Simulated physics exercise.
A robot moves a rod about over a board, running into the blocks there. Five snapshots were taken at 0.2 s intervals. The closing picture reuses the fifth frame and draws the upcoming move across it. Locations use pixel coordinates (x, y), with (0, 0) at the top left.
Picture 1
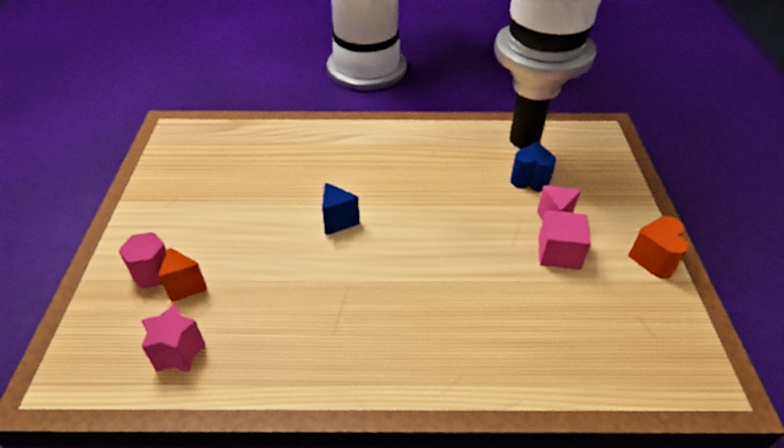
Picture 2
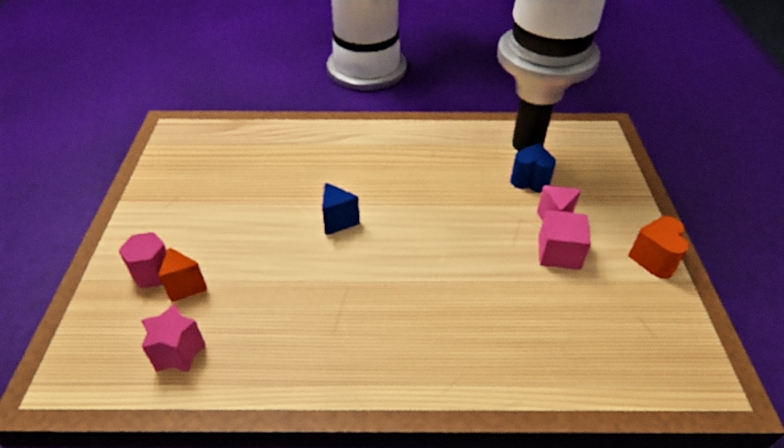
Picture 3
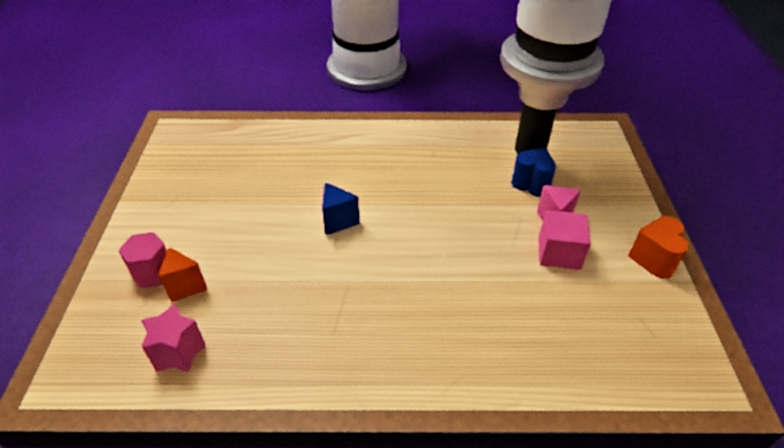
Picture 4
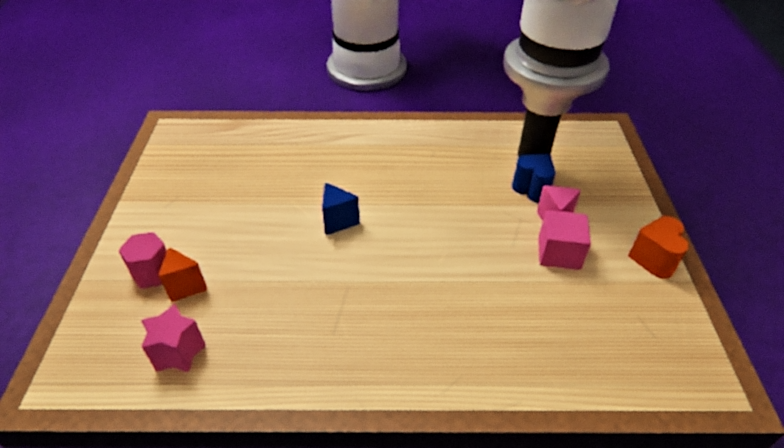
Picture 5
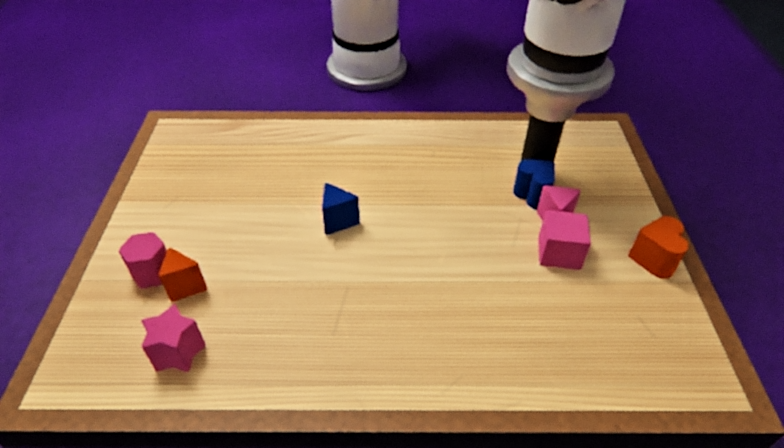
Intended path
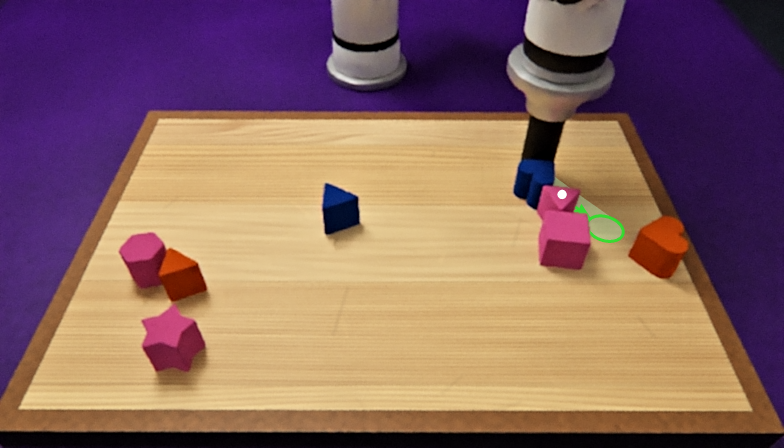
On a wooden board with a purple surround, a robot's black rod moved slightly toward the viewer and nudged the blue heart block a little closer to the pink blocks, while everything else stayed still.
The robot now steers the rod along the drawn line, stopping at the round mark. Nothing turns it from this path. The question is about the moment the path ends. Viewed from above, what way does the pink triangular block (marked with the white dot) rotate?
Twists anticlockwise.
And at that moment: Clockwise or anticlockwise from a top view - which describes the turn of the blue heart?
The block spins clockwise.
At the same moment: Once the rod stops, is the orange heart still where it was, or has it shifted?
Here the orange heart stays on its spot.
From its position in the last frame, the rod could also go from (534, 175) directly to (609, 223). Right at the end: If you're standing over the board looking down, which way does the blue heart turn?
It twists with the clock when seen from above.
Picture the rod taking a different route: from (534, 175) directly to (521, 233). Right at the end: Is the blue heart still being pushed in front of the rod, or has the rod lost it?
The rod still has the blue heart in front of it when the path ends.
The line goes from (534, 175) to (605, 228); the dot is on the pink triangular block.
What follows on the original path. One third of the way, rod (560, 179); blue heart (544, 181), turned 40° clockwise; pink triangular block (559, 199), turned 45° anticlockwise.
Two thirds of the way, rod (585, 197); blue heart (543, 181), turned 45° clockwise; pink triangular block (559, 200), turned 45° anticlockwise.
At the end, rod (610, 215); blue heart (543, 181), turned 45° clockwise; pink triangular block (559, 200), turned 45° anticlockwise; pink square unmoved; orange heart unmoved.
